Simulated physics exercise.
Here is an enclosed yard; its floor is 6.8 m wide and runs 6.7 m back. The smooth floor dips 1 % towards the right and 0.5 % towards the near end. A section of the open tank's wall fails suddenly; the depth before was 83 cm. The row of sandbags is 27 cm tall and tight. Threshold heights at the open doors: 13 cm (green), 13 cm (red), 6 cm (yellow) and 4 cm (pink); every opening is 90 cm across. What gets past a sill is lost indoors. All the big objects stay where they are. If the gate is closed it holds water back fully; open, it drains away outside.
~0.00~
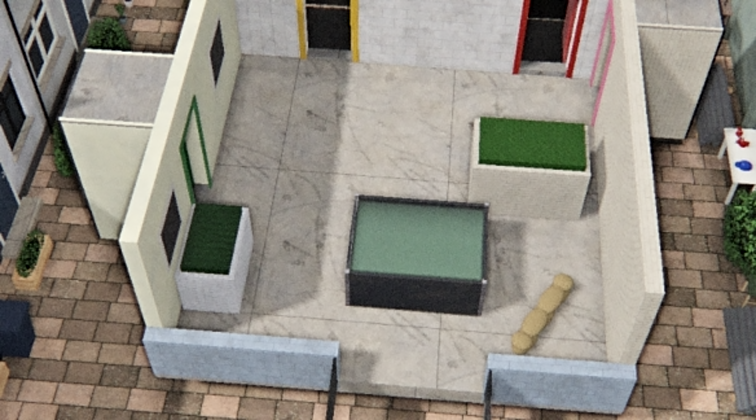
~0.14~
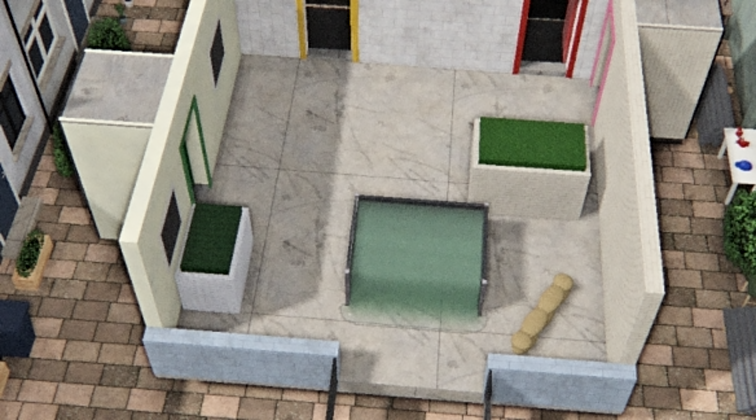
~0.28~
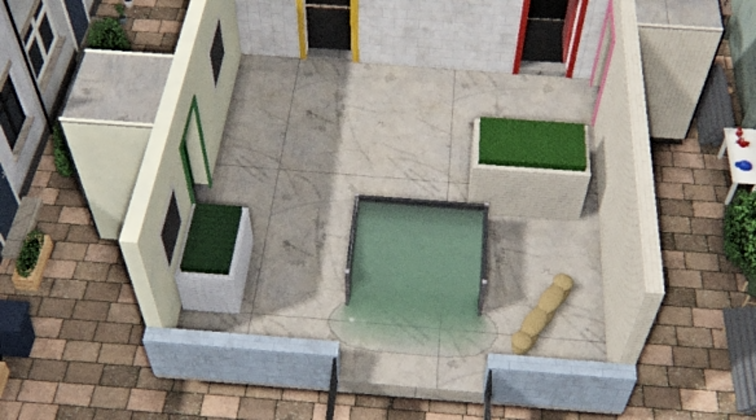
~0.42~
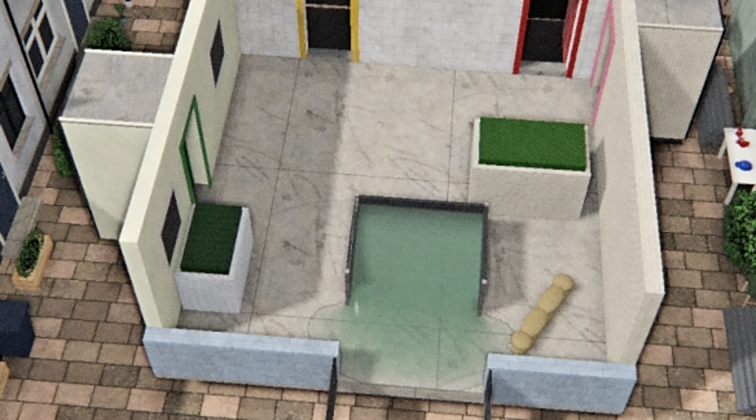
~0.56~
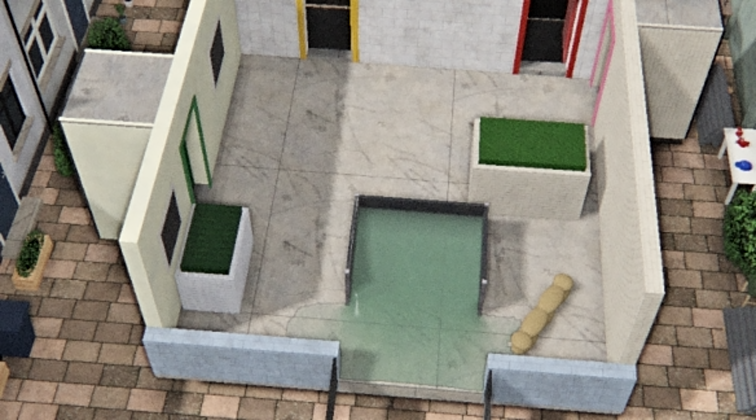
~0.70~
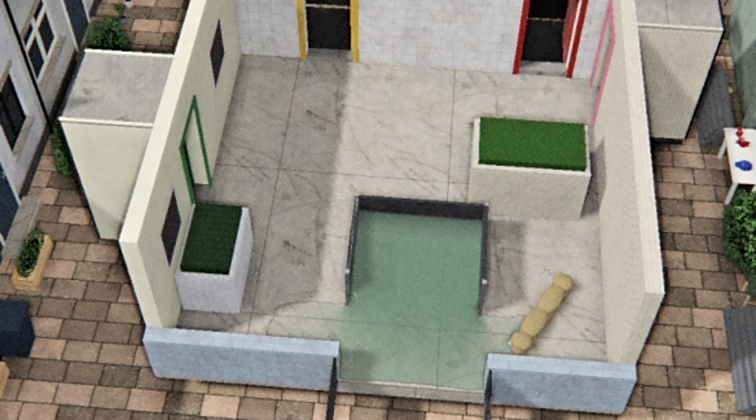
A dark-walled open tank of green water stands near the front of a walled, pale stone-floored yard, seen from high above by a still camera. Grass-topped white blocks sit left and right, a tan lumpy object lies beside the tank, and yellow, red and green doorways line the walls. The tank's near wall vanishes, and water slumps forward, spreading across the floor to the gap between the low blue front walls.
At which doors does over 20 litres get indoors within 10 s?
Within that time: At the green door it keeps below the limit; at the red door it does not reach the limit; at the yellow door it stays under the limit; at the pink door it stays under the limit.
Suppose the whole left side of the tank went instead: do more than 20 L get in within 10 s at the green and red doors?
Against that limit: Green above, red not over.
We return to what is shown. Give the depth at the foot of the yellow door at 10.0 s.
Roughly 0.0 cm deep.
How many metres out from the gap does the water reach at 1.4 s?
Some 3.8 m out.
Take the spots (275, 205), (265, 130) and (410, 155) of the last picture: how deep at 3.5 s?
Roughly 0, 0 and 0 cm, in turn.
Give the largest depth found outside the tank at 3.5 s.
Up to some 13 cm.
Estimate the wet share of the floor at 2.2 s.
Some 20 per cent of it.
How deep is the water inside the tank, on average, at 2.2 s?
About 15 cm.
After 1.4 s water covers 15 % of the floor and is deepest (30 cm) near (497, 379); green door not reached, red door not reached, yellow door not reached, pink door not reached.
After 2.2 s water covers 20 % of the floor and is deepest (22 cm) near (190, 323); green door not reached, red door not reached, yellow door not reached, pink door not reached.
After 3.5 s water covers 25 % of the floor and is deepest (13 cm) near (240, 358); green door 2 cm at the sill, 0 L in, red door not reached, yellow door not reached, pink door not reached.
After 6.0 s water covers 40 % of the floor and is deepest (8 cm) near (604, 388); green door 1 cm at the sill, 0 L in, red door not reached, yellow door not reached, pink door 2 cm at the sill, 0 L in.
After 10.0 s water covers 45 % of the floor and is deepest (5 cm) near (568, 385); green door 0 cm at the sill, 0 L in, red door 2 cm at the sill, 0 L in, yellow door not reached, pink door 3 cm at the sill, 0 L in.
